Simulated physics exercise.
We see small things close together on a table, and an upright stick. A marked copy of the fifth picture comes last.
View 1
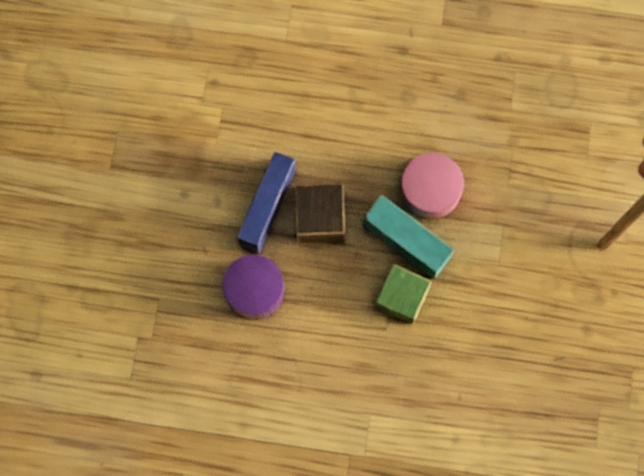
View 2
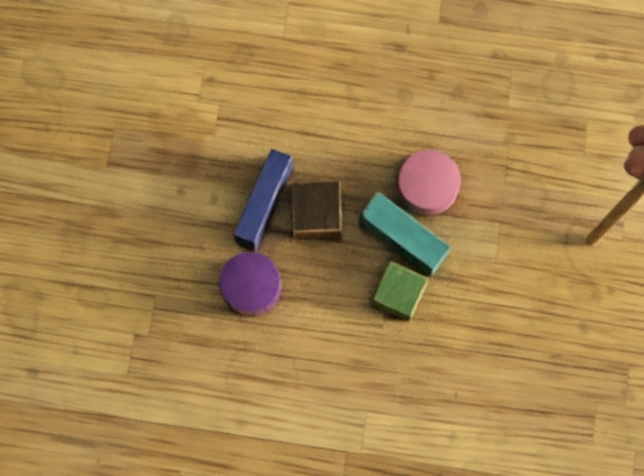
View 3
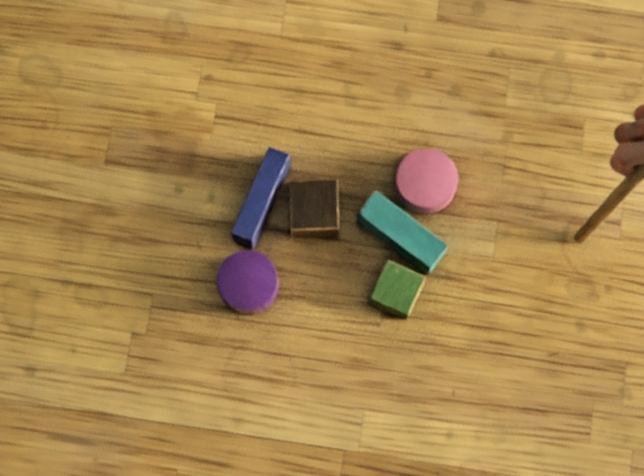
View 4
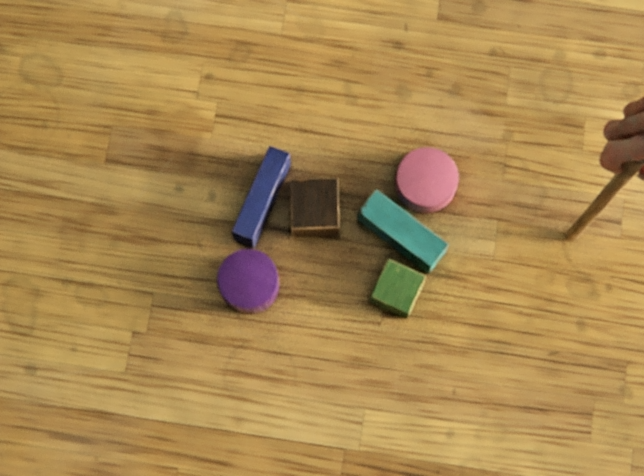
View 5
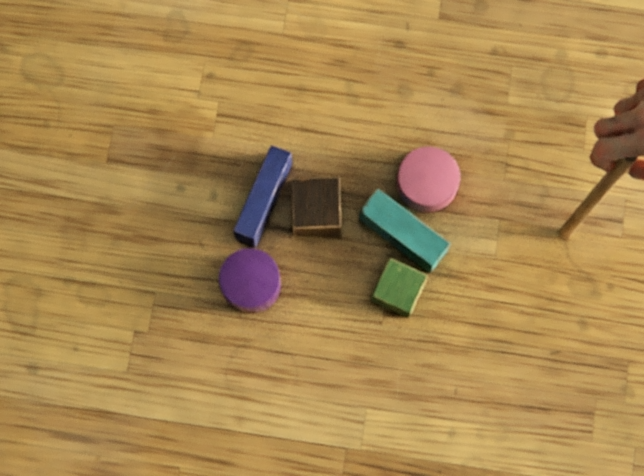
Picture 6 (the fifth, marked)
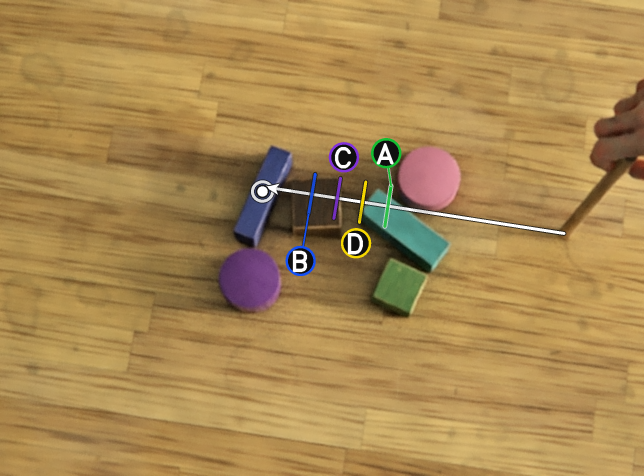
On a wooden surface, six small colored blocks and round pieces sat close together without being touched, while a hand holding a thin stick came in from the right and moved slightly left.
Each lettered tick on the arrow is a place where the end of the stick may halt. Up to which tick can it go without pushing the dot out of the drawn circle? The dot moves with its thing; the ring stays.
No farther than C.
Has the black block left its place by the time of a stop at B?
By then, yes.
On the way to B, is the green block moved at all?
No.
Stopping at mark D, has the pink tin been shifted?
Yes.
On the marked copy, A at (388, 206); B at (312, 194); C at (337, 198); D at (363, 202); the arrow from (564, 233) to (266, 187); the white dot at (263, 191).
With C. Early on, foot of the stick (482, 221).
Further on, foot of the stick (401, 209); pink tin (420, 171).
At the end, foot of the stick (337, 199); pink tin (420, 171); turquoise bar (398, 237); the dot is still in its ring.
As for the rest, A keeps the dot in but is short; B shifts the dotted thing to (244, 196); D keeps the dot in but is short.
